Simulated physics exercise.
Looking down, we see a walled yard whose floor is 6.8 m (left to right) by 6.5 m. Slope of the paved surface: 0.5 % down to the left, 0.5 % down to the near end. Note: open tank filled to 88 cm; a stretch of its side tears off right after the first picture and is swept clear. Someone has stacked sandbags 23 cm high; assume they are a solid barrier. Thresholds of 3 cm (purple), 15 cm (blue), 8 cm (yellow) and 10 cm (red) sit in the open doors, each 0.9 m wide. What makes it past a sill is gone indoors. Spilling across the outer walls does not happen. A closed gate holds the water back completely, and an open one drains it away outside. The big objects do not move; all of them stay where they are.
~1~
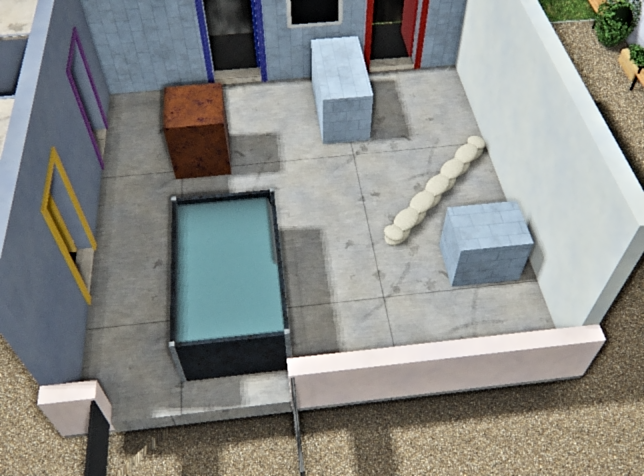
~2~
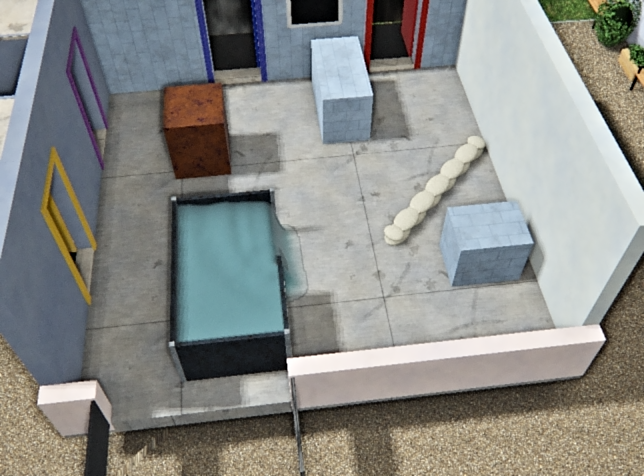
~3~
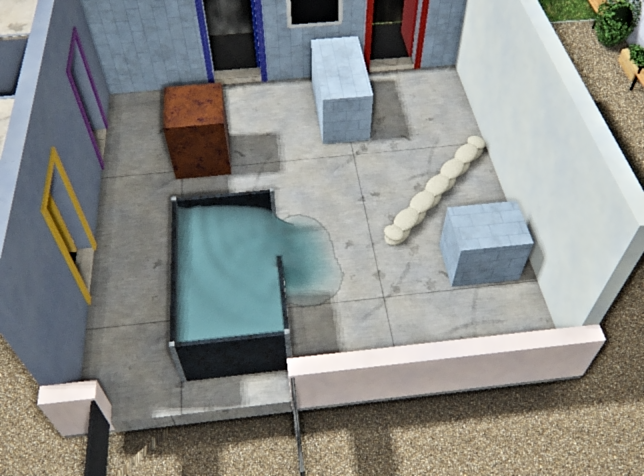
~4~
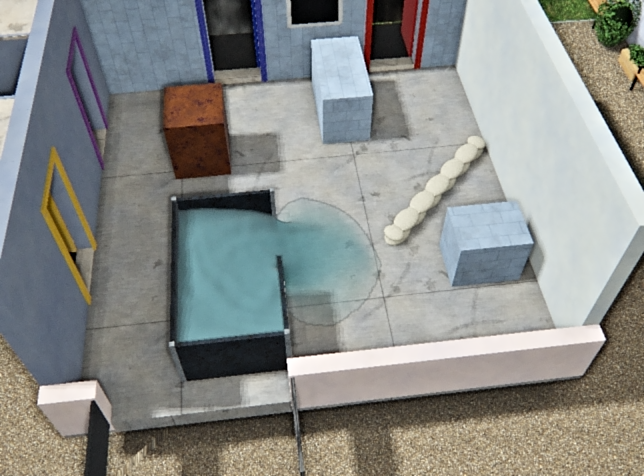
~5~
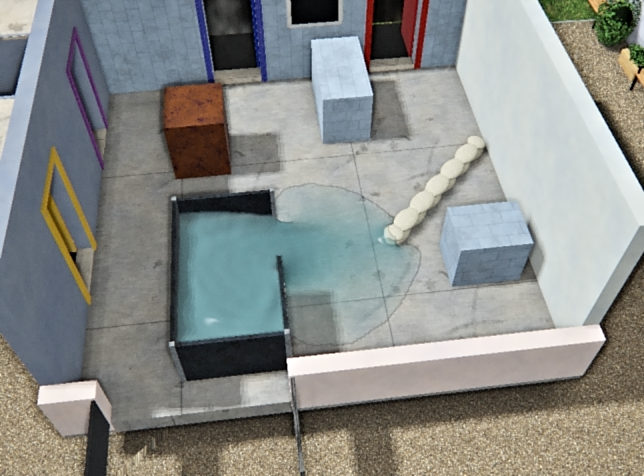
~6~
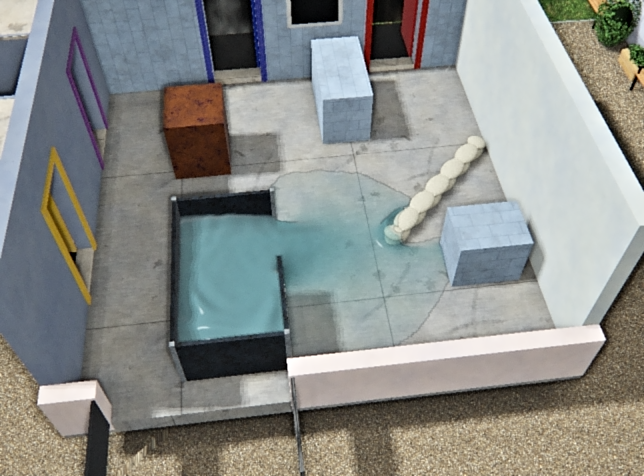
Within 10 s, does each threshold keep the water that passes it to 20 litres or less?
One by one: The purple door lets in a larger amount than the limit, the blue door lets in a smaller amount than the limit, the yellow door lets in a smaller amount than the limit, the red door lets in a larger amount than the limit.
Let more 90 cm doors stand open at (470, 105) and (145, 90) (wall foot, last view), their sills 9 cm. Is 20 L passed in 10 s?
Door 1: Higher; door 2: Lower.
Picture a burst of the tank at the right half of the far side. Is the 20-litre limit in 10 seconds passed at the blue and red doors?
The blue door comes out more than that and the red door less than that.
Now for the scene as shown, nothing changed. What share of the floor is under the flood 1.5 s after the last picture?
Covered: Roughly 45 per cent.
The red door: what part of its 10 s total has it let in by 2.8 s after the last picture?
15 per cent, roughly.
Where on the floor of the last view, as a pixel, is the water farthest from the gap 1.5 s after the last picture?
Somewhere about (453, 69).
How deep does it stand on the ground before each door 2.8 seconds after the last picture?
Depth readings (cm): Purple = 0; blue = 0; yellow = 0; red = 17.
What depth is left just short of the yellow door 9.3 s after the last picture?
I'd put it near 7.0 cm.
Then, 0.7 s after the last picture water covers 35 % of the floor and is deepest (44 cm) near (446, 269); purple door not reached, blue door not reached, yellow door not reached, red door not reached.
Then, 1.5 s after the last picture water covers 45 % of the floor and is deepest (40 cm) near (560, 353); purple door not reached, blue door not reached, yellow door not reached, red door not reached.
Then, 2.8 s after the last picture water covers 55 % of the floor and is deepest (34 cm) near (455, 188); purple door not reached, blue door not reached, yellow door not reached, red door 17 cm at the sill, 14 L in.
Then, 5.3 s after the last picture water covers 70 % of the floor and is deepest (24 cm) near (493, 176); purple door 8 cm at the sill, 10 L in, blue door 3 cm at the sill, 0 L in, yellow door not reached, red door 16 cm at the sill, 68 L in.
Then, 9.3 s after the last picture water covers 90 % of the floor and is deepest (16 cm) near (303, 359); purple door 7 cm at the sill, 53 L in, blue door 7 cm at the sill, 0 L in, yellow door 7 cm at the sill, 0 L in, red door 10 cm at the sill, 113 L in.
